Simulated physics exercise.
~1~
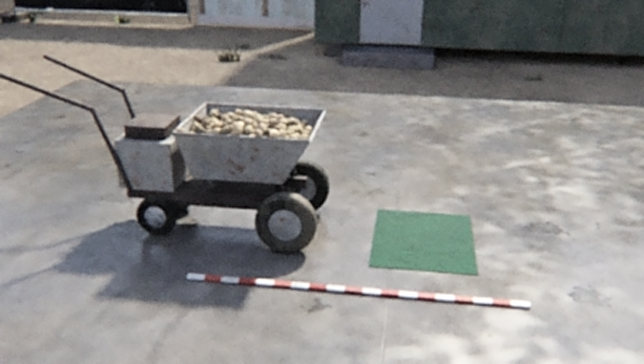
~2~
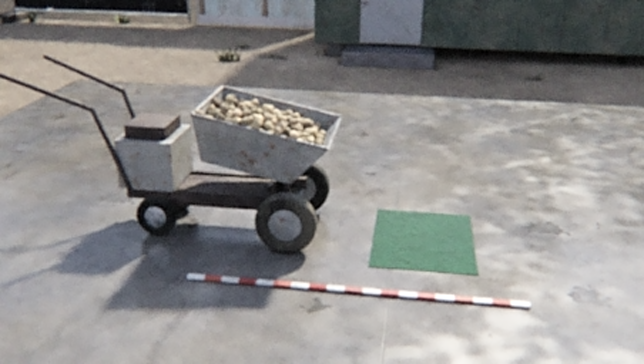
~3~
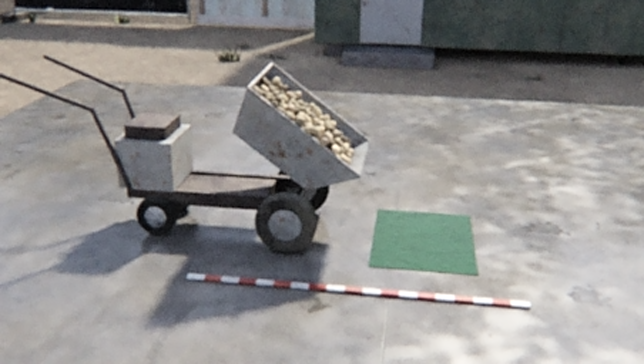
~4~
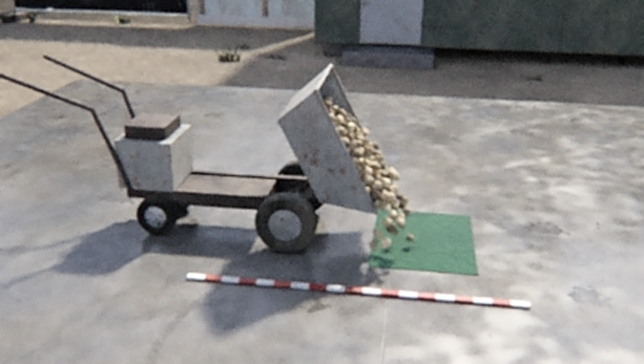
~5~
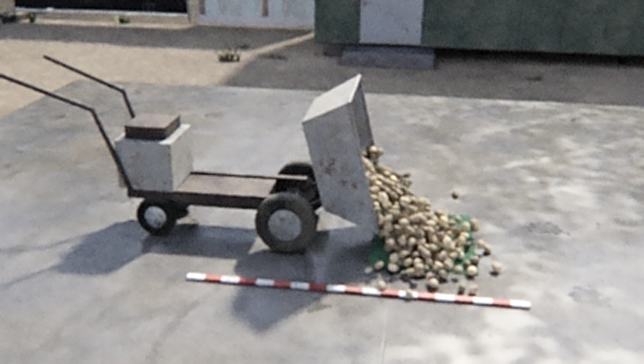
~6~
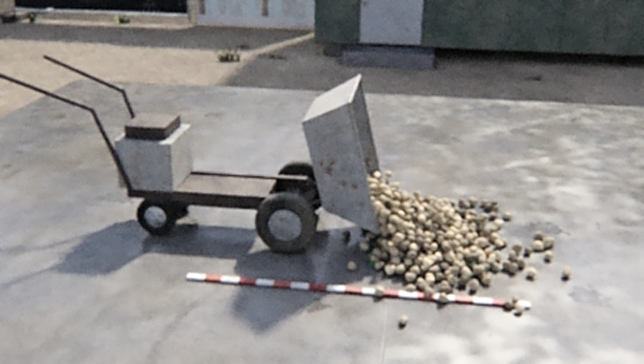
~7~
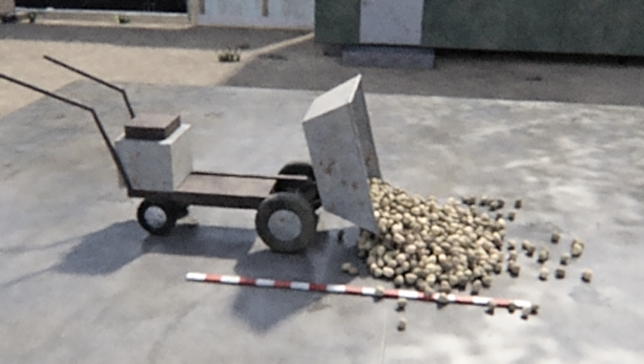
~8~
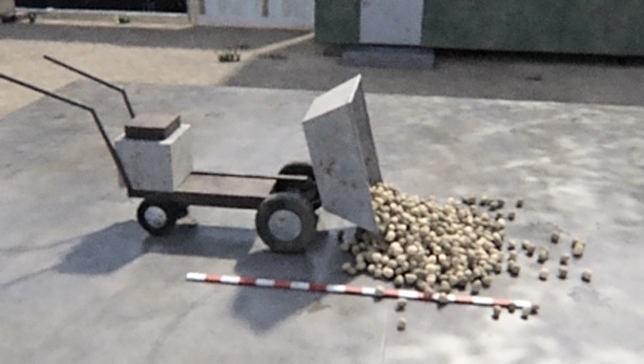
A barrow's skip tips right and pours stones into a heap covering the green sheet.
